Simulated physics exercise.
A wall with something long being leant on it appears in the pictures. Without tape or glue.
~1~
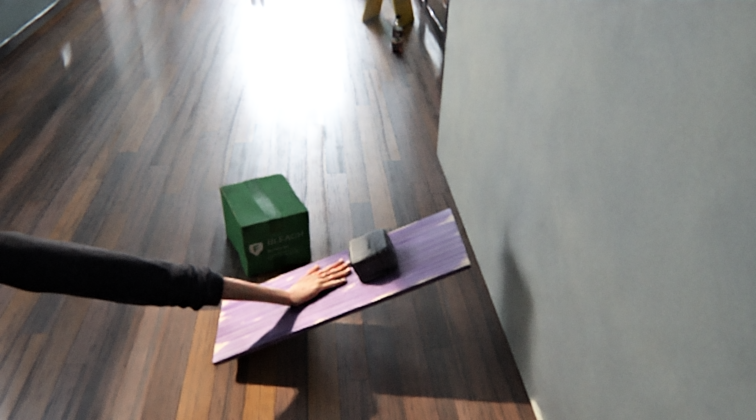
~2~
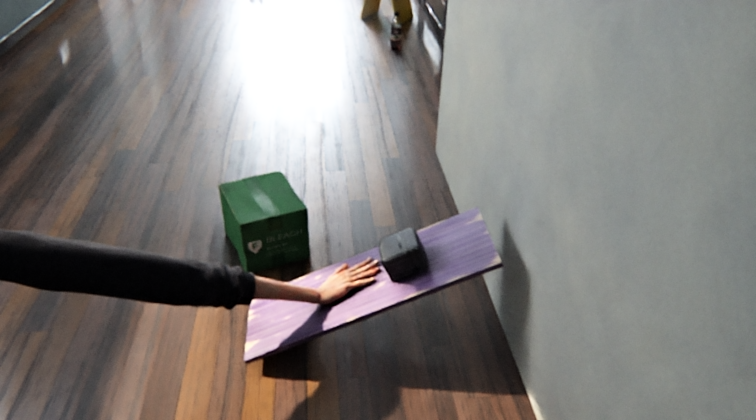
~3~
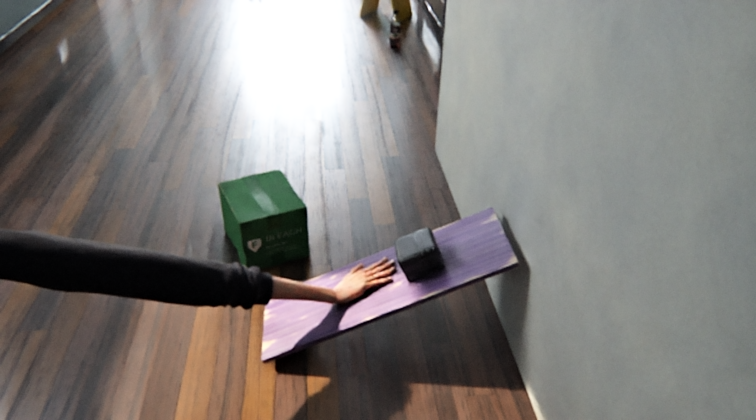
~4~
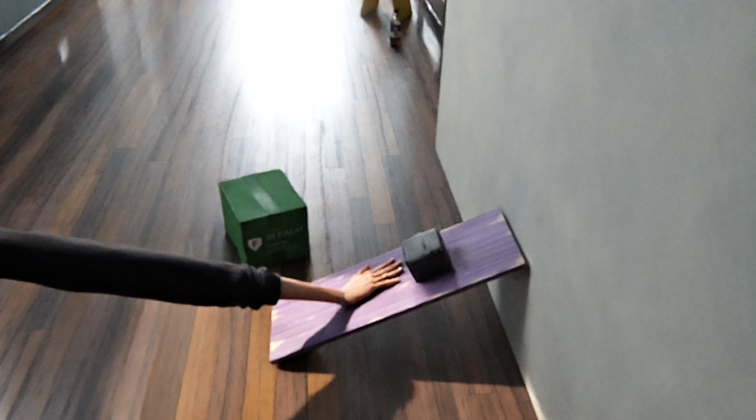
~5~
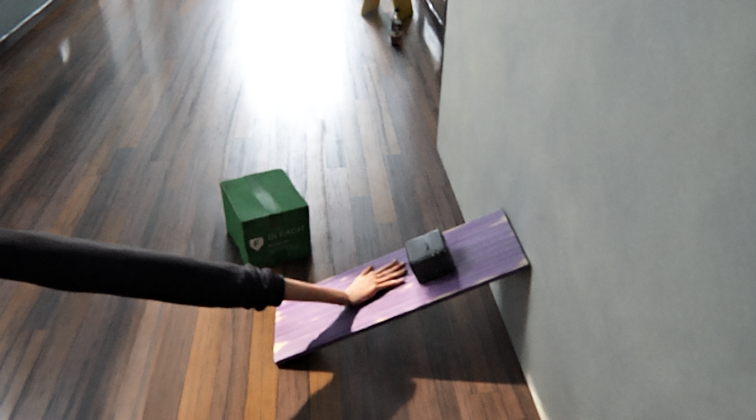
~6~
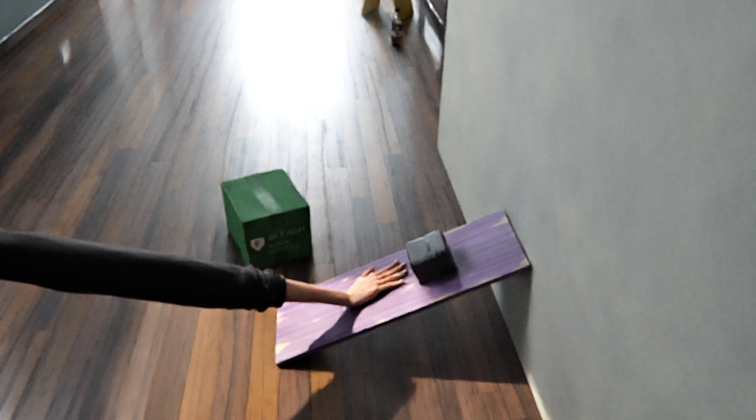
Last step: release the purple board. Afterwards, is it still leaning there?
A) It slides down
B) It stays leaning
A.
Then, 0.30 s later than the last frame, purple board sunk by 18° near (383, 315).
Then, 0.50 s later than the last frame, purple board sunk by 24° near (380, 325).
When it is over, moved from the start, purple board; green box as before. End places, in pixels of the last picture, purple board near (380, 325). The board slips out.
